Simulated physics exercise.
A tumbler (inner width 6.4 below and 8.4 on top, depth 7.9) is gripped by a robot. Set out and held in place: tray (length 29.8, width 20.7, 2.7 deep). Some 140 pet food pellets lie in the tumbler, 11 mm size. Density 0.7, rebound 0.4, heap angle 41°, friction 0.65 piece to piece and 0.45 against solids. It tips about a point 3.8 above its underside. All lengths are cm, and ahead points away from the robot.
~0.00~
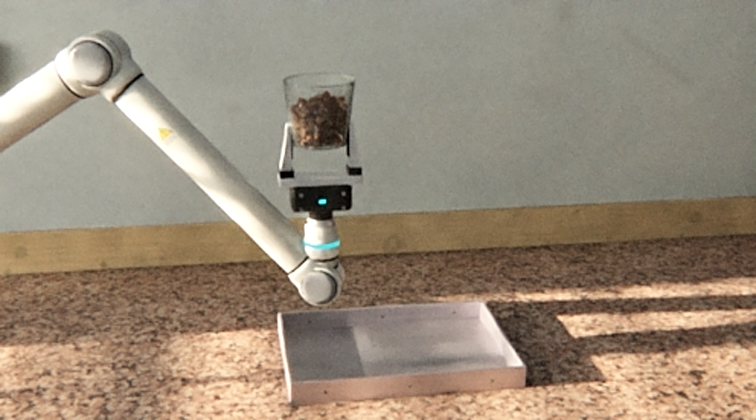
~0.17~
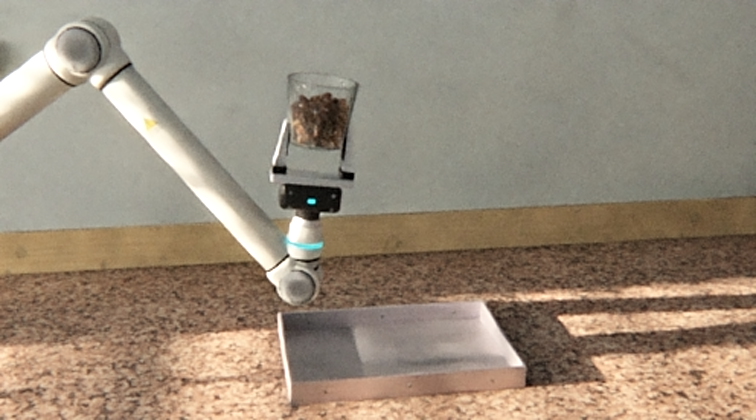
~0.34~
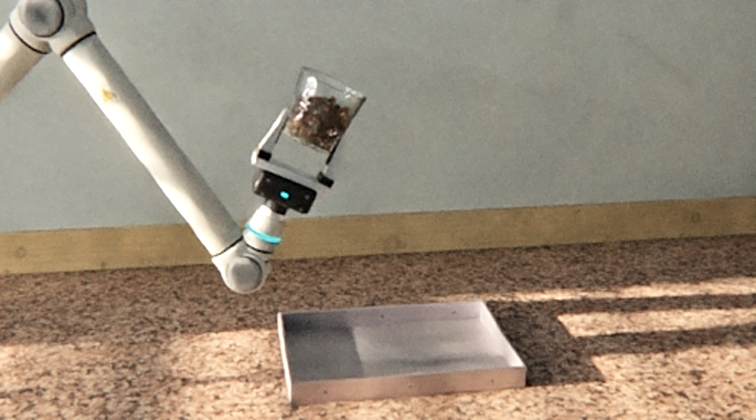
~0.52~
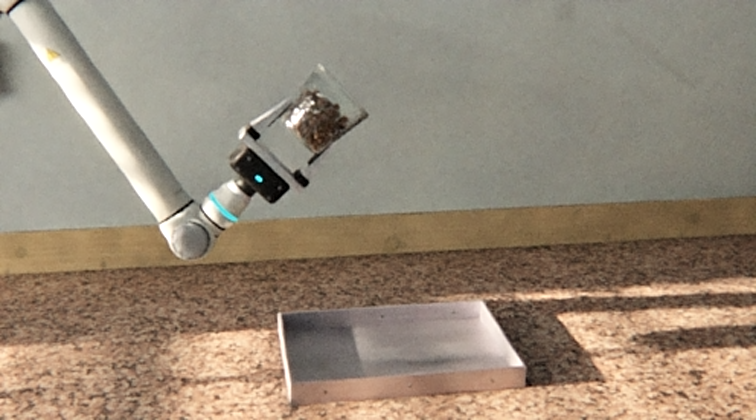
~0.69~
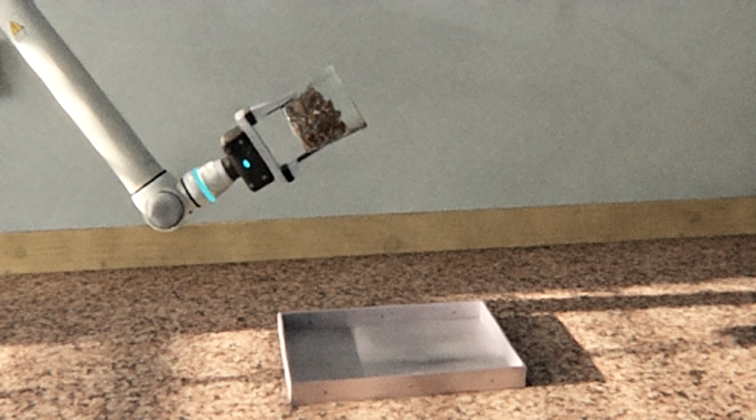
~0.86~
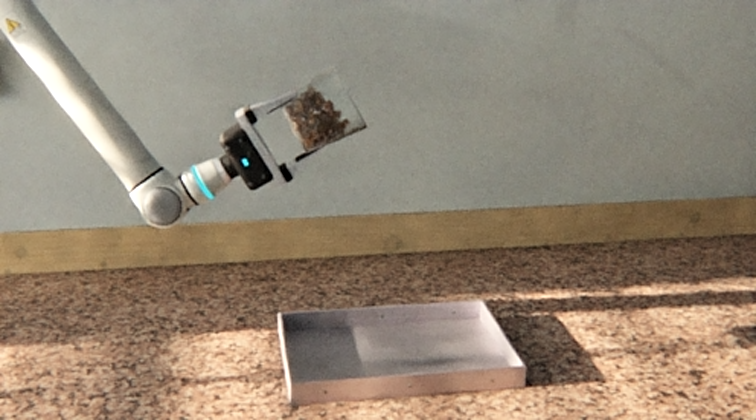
Above a shallow tray, a robot arm tilts a clear tumbler of brown pellets rightward.
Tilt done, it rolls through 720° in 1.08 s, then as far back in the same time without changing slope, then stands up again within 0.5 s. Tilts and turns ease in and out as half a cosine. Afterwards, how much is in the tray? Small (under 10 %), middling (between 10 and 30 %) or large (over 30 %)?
Share in the tray: Small (under 10 %).
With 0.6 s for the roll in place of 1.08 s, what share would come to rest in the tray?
Then about 0 per cent.
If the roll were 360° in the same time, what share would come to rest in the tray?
Then about 0 per cent.
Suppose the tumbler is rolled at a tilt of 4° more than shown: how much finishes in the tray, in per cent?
About 0 per cent.
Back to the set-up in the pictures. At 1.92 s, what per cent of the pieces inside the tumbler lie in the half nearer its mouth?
Roughly 30 per cent.
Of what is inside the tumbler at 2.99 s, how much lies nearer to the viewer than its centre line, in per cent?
About 55 per cent.
After 1.92 s, tipped 61°, highest piece 38 above the table; 142 in the tumbler.
After 2.99 s, tipped 61°, highest piece 37 above the table; 142 in the tumbler.
After 3.72 s, upright, highest piece 37 above the table; 142 in the tumbler.
After 4.42 s, upright, highest piece 37 above the table; 142 in the tumbler.
At rest, 142 in the tumbler. That is 0 % in the tray.
